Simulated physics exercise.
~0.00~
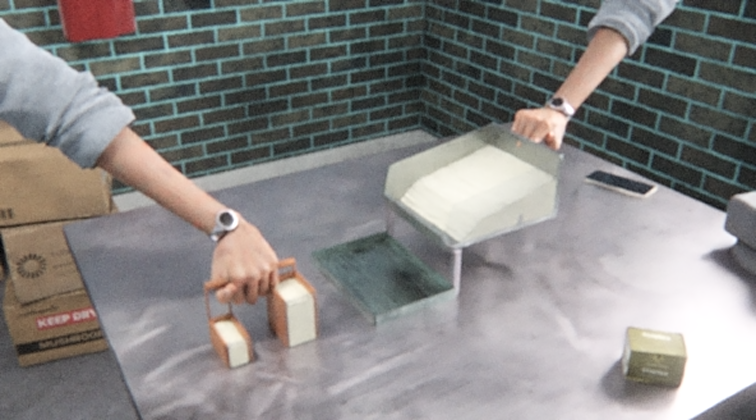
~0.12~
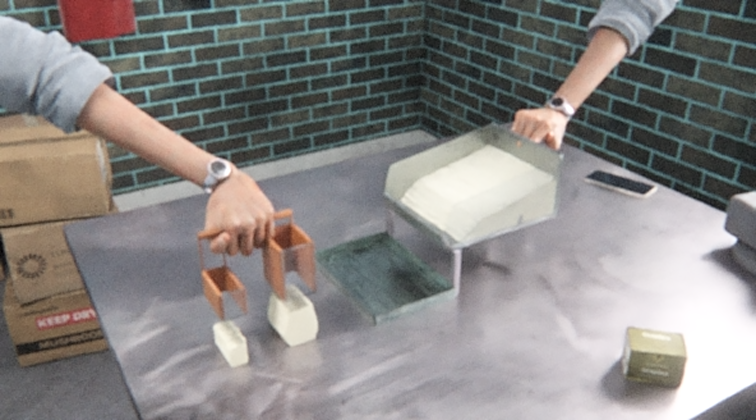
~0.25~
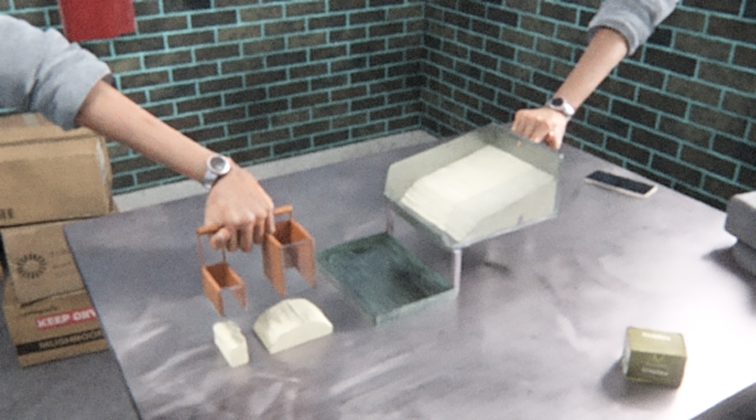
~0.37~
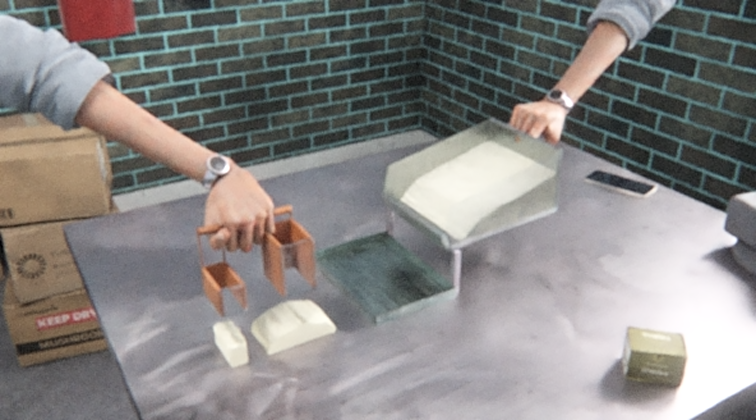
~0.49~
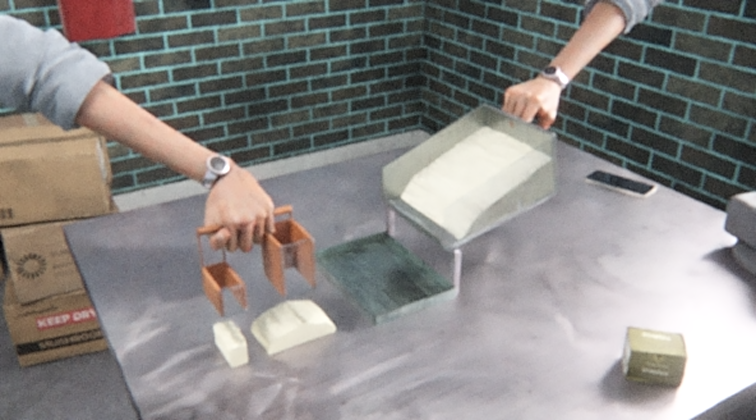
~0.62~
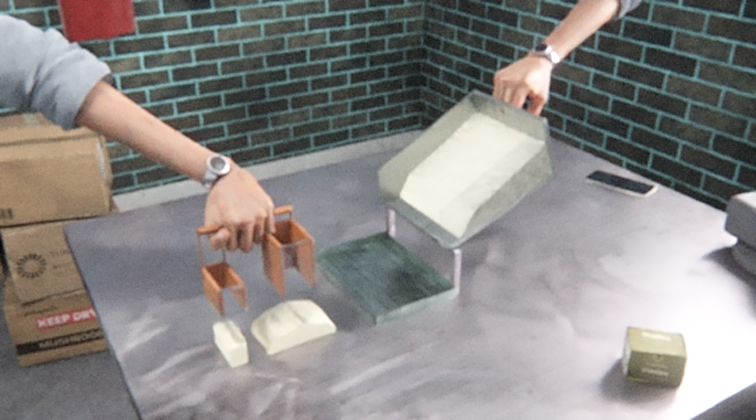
To begin with, one hand lifts two small orange-brown holders off a short and a tall pale block on a grey table. The taller block slumps into a low mound while the short one keeps its shape, then another hand raises the far end of a clear tray of pale powder, tilting it steadily.
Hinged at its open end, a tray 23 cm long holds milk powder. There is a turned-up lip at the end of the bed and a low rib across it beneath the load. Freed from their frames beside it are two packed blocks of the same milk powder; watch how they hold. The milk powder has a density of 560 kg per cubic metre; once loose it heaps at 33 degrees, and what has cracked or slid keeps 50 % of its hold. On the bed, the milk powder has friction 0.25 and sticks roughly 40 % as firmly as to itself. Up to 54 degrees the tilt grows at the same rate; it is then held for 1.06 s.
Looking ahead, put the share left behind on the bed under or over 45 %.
I'd put it shy of 45 %.
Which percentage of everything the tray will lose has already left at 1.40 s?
The share is about 80 %.
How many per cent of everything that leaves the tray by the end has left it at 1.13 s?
Value noted: About 30 per cent.
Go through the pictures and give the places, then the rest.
Top of the high end at (560, 157), tilt 0 degrees; front end of the milk powder at (463, 240); test blocks 3.6 cm, 7.5 cm high (left to right), in the first picture.
Top of the high end at (560, 157), tilt 0 degrees; front end of the milk powder at (463, 240); test blocks 3.6 cm, 6.5 cm high (left to right), in the second picture.
Top of the high end at (560, 157), tilt 0 degrees; front end of the milk powder at (463, 240); test blocks 3.5 cm, 3.7 cm high (left to right), in the third picture.
Top of the high end at (559, 152), tilt 3 degrees; front end of the milk powder at (463, 239); test blocks 3.5 cm, 3.5 cm high (left to right), in the fourth picture.
Top of the high end at (552, 137), tilt 11 degrees; front end of the milk powder at (463, 237); test blocks 3.5 cm, 3.5 cm high (left to right), in the fifth picture.
Top of the high end at (542, 123), tilt 20 degrees; front end of the milk powder at (462, 236); test blocks 3.5 cm, 3.5 cm high (left to right), in the sixth picture.
By 0.85 s, the tilt is 37 degrees and 100 % is on the bed.
By 1.13 s, the tilt is 54 degrees and 76 % is on the bed.
By 1.40 s, the tilt is 54 degrees and 39 % is on the bed.
By 1.68 s, the tilt is 54 degrees and 28 % is on the bed.
By 2.21 s, at the end, the tilt is 54 degrees and 27 % is on the bed.
